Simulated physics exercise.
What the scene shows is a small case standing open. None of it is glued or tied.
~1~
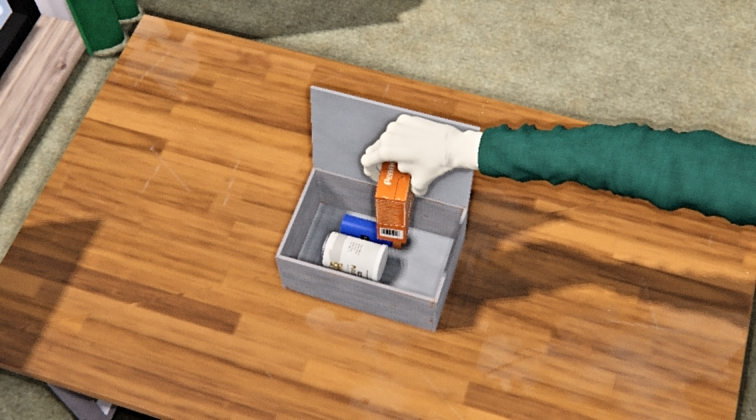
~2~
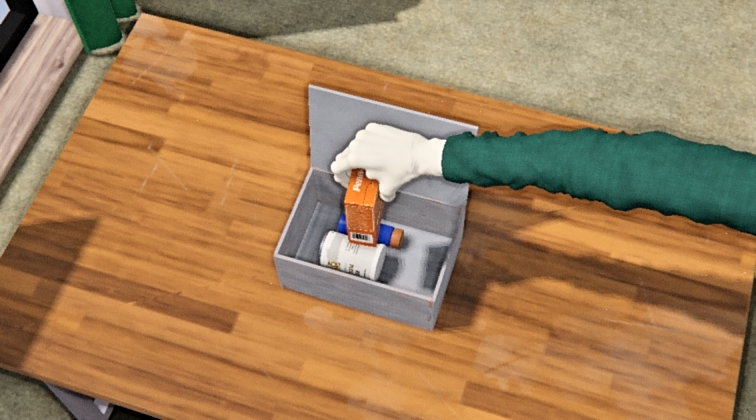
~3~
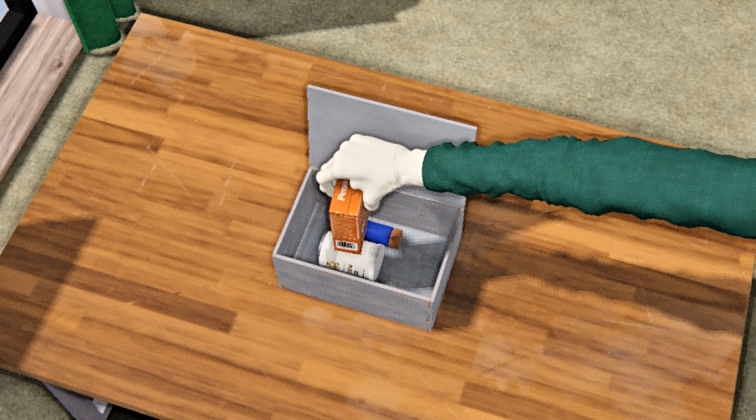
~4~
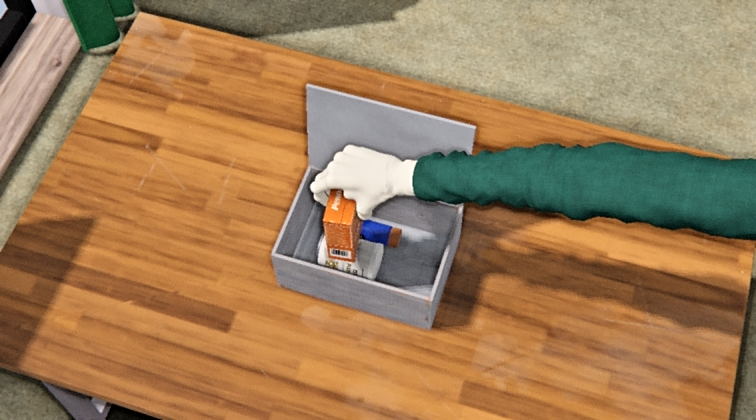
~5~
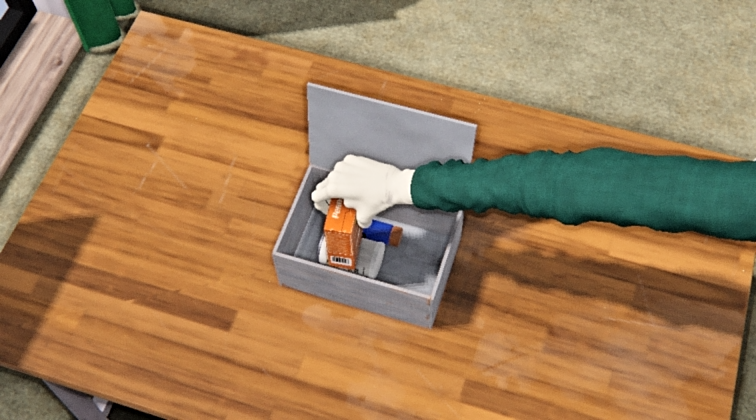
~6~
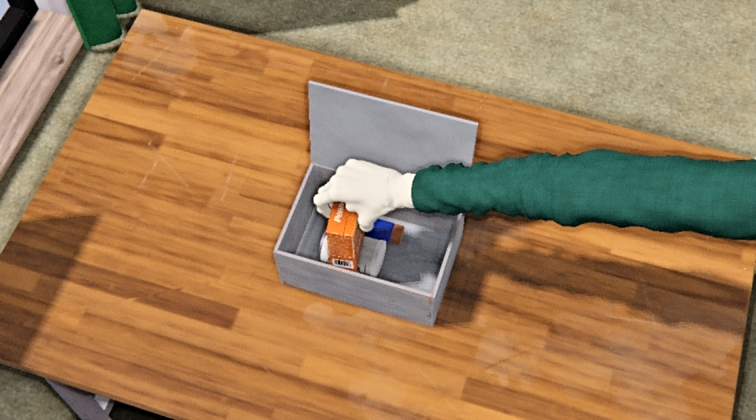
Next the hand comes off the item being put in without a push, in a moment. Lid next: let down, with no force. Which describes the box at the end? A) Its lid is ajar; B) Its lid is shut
(A) Its lid is ajar.
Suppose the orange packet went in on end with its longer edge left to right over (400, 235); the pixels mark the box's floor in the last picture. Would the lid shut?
With this placement the lid lies closed.
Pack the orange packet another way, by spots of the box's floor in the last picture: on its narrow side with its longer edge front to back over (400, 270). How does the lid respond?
After that, the lid lies down snugly.
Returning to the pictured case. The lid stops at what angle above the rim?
Near 35° up from the rim.
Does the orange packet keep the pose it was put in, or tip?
At the finish the orange packet goes crooked.
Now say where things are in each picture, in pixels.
On its way; orange packet (396, 195); blue shaker (373, 232), in the first picture.
On its way; orange packet (366, 201), in the second picture.
On its way; orange packet (351, 210), in the third picture.
On its way; orange packet (344, 218); blue shaker (369, 231), in the fourth picture.
On its way; orange packet (345, 226), in the fifth picture.
Put in, still held; orange packet (347, 230), in the sixth picture.
Then, 1.00 s on from there, lid starting down; orange packet turned 32° from how it was put near (345, 238).
Then, 1.50 s on from there, lid 66° above the rim; orange packet turned 32° from how it was put near (344, 238).
Then, 1.80 s on from there, lid 43° above the rim; orange packet turned 32° from how it was put near (344, 238).
Then, 3.70 s on from there, lid 35° above the rim; orange packet turned 32° from how it was put near (345, 239).
In the end, lid 35° above the rim; left askew, orange packet; the other 2 unmoved. At the end, from the last picture's camera, orange packet near (345, 239).
